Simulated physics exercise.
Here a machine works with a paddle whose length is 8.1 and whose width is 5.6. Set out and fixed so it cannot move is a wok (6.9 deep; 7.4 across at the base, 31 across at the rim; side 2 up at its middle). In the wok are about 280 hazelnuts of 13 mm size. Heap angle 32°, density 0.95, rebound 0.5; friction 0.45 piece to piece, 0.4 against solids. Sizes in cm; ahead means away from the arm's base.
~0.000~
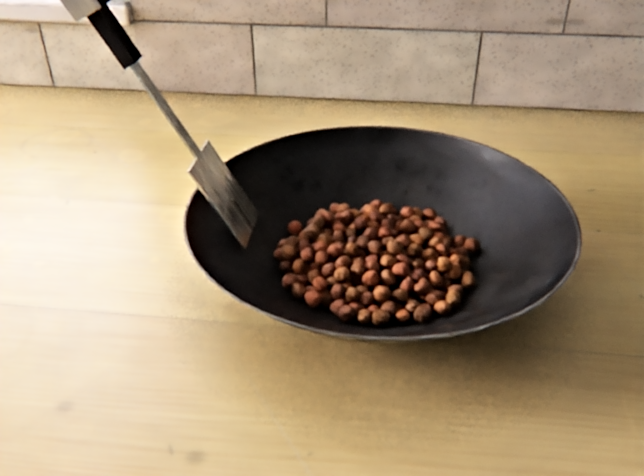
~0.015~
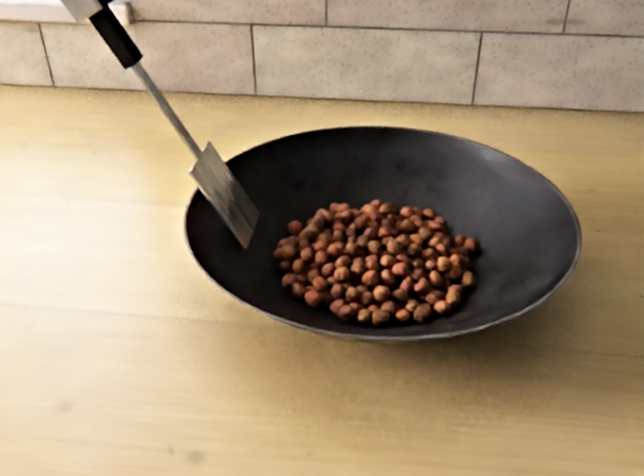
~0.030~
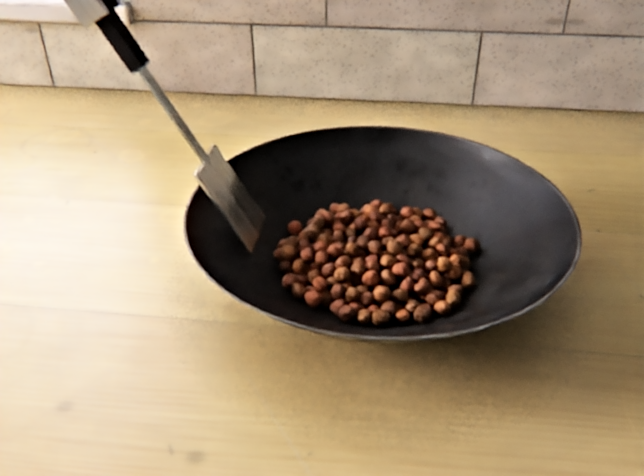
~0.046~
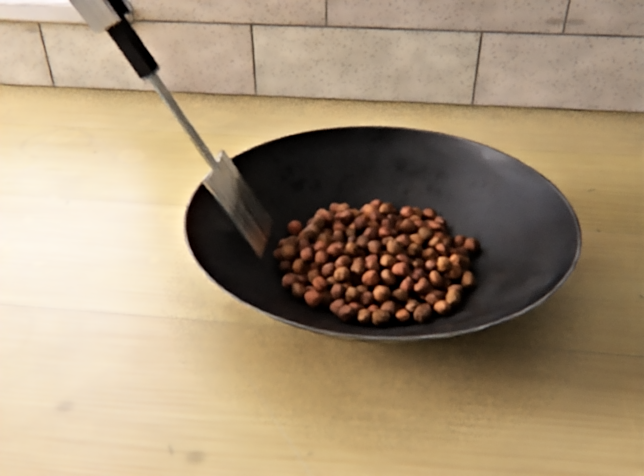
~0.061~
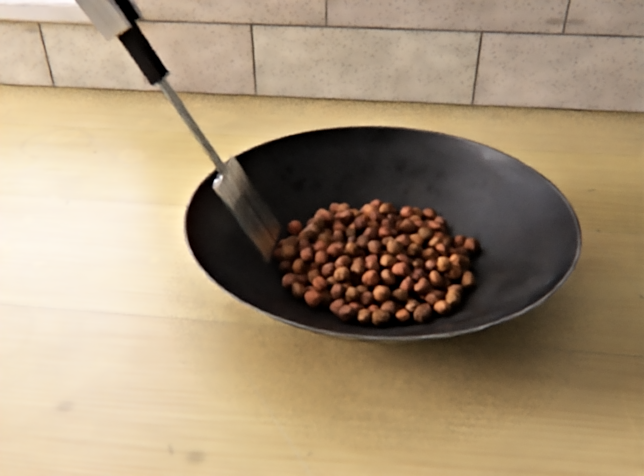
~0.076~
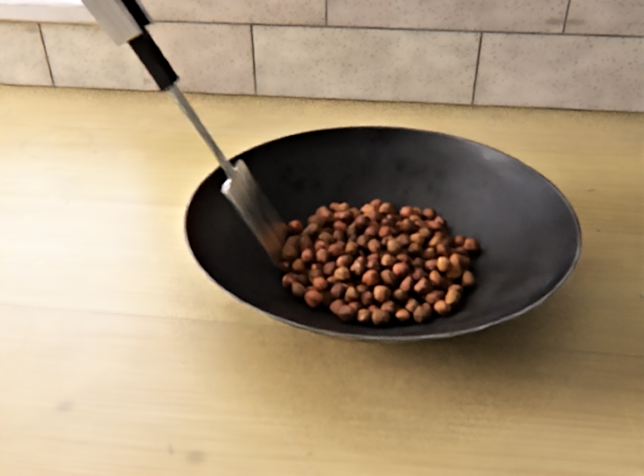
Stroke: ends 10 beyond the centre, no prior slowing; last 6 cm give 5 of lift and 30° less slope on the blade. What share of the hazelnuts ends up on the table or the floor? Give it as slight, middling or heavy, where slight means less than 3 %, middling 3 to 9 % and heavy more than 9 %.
Middling.
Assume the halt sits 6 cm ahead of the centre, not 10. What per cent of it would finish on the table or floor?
With that change, I'd expect about 0 per cent.
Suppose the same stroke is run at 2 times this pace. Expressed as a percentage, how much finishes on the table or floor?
I'd put it at about 20 per cent.
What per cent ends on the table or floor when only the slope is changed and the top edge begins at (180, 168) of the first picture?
I'd estimate around 5 per cent.
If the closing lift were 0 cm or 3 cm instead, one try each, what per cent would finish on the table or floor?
Estimates, in order: 0 % then 5 %.
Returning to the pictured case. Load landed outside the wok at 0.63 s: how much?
Some 4 per cent of the load.
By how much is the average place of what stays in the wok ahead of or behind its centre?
Forward offset: Roughly 4.0 cm.
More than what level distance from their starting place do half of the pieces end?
About 4 cm.
By 0.22 s, sloping 61°, highest piece 5 above the table; 284 in the wok.
By 0.36 s, sloping 53°, highest piece 7 above the table; 284 in the wok.
By 0.63 s, sloping 31°, highest piece 8 above the table; 270 in the wok, 11 on the table or floor, 3 on the blade or in flight.
By 1.68 s, sloping 31°, highest piece 6 above the table; 270 in the wok, 14 on the table or floor.
Final count, 270 in the wok, 14 on the table or floor. That is 5 % on the table or floor.
